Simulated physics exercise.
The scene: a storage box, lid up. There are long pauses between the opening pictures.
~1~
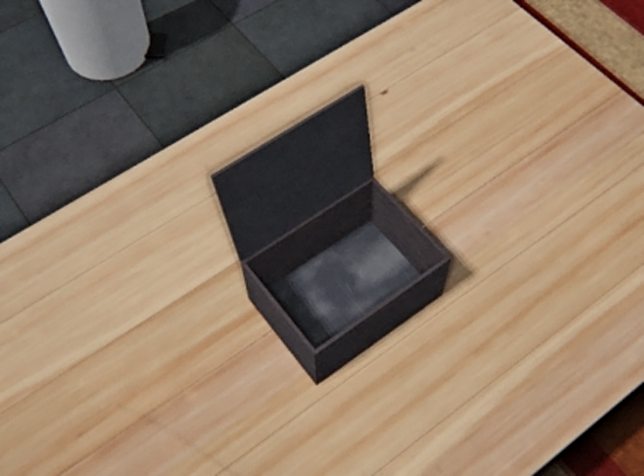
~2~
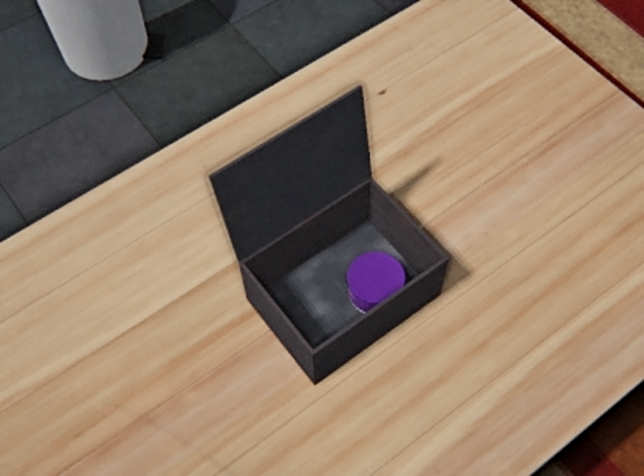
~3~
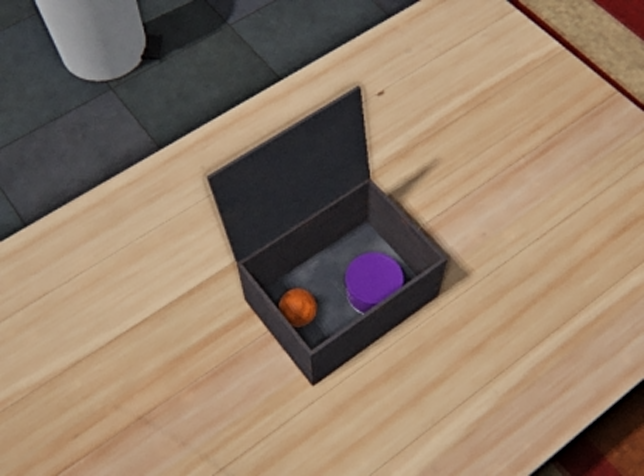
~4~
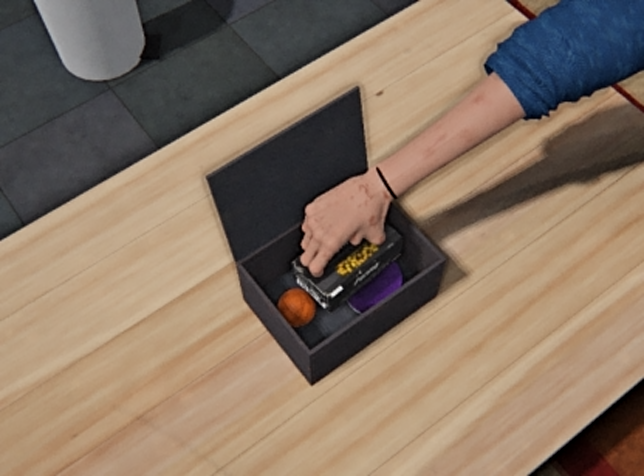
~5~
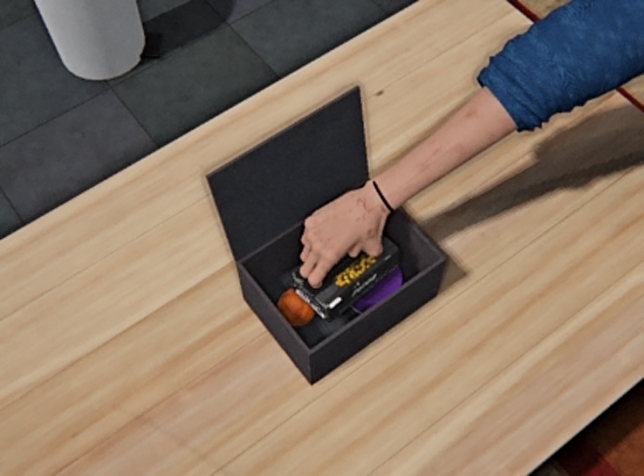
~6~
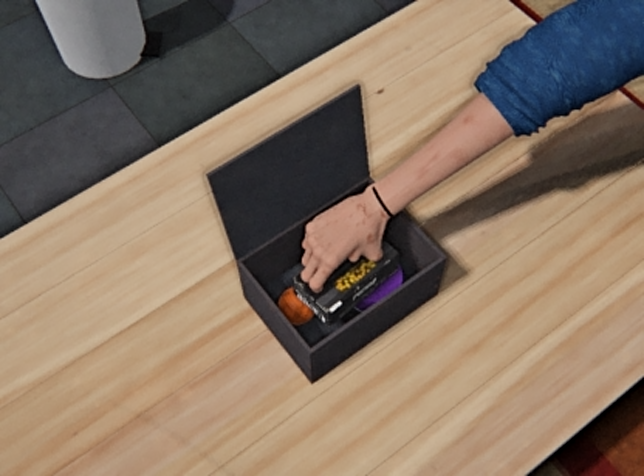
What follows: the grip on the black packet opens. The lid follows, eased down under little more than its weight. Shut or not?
Here the lid shuts flat.
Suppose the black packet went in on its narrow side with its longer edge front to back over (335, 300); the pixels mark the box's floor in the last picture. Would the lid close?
Then it shuts flat.
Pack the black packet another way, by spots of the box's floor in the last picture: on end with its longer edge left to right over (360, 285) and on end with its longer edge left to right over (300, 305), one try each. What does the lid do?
In the first case it will not close; in the second case it closes.
Then, 1.20 s on from there, lid starting down.
Then, 1.70 s on from there, lid 49° above the rim.
Then, 2.00 s on from there, lid 19° above the rim.
In the end, lid shut; all 3 unmoved. At the end, from the last picture's camera, black packet near (344, 276).
